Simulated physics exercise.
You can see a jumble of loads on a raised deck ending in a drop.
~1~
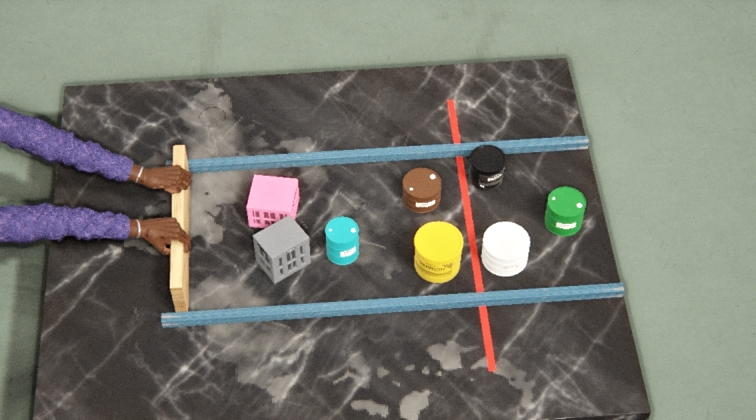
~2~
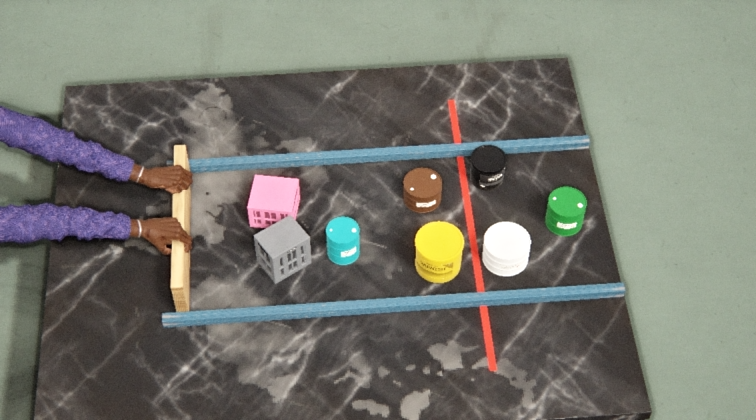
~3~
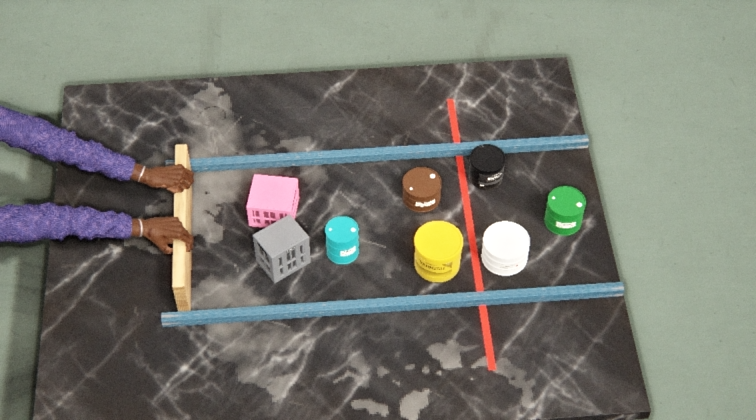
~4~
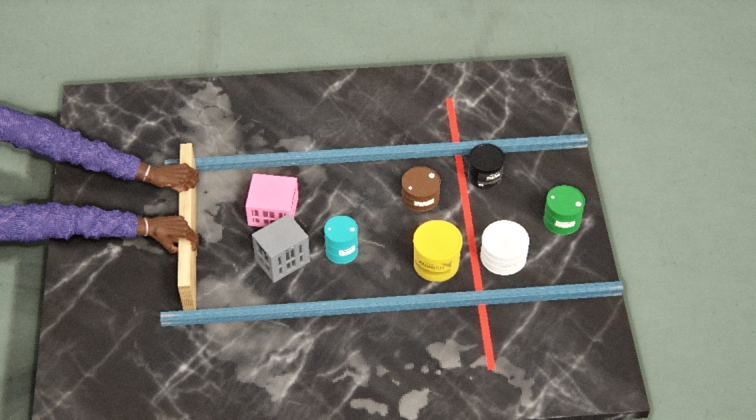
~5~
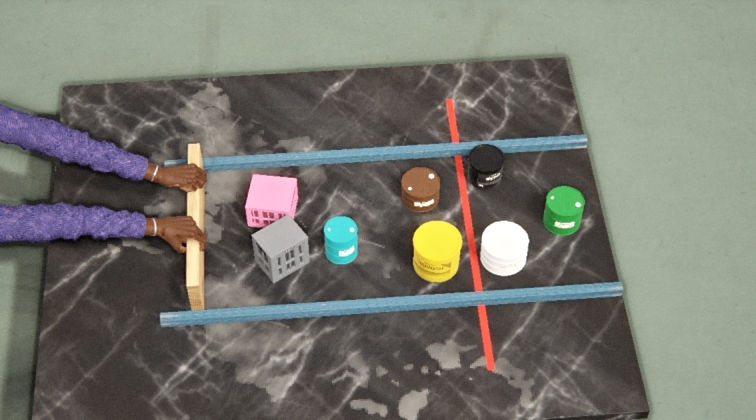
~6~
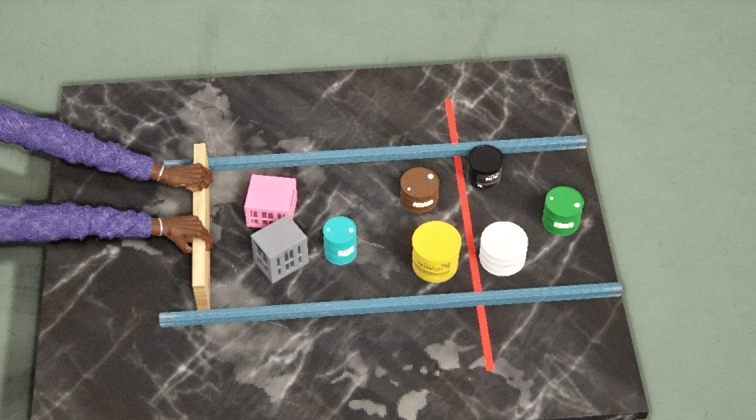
A wooden plank, held by two hands in purple sleeves, rests at the left end of two blue rails on a dark marbled surface. The hands then slide it slowly a short way right, toward pink and gray blocks, while these and the colored canisters around a red line stay in place.
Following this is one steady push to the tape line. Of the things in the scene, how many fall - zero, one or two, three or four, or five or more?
Of those, zero fall.
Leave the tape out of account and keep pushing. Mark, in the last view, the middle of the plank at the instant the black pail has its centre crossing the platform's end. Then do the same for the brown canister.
I'd put it close to (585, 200), and close to (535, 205) for the other one.
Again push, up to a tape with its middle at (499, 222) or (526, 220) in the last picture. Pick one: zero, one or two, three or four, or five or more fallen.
In turn: Either one or two; one to two.
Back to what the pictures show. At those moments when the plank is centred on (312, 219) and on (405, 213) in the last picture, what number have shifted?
First 3 and then 7.
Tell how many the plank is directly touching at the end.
That makes 3.
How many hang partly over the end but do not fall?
The count would be 0.
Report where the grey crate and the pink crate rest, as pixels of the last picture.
They end up close to (495, 244) and (485, 187).
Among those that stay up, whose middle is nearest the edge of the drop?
The one is the white canister.
A little later, none off yet; green canister at rest near (563, 211); white canister at rest near (503, 249); black pail at rest near (485, 168).
Next, none off yet; green canister at rest near (563, 211); white canister shifted about its own width near (533, 245); black pail shifted a little near (499, 163).
When it is over, the number that fall off is zero.
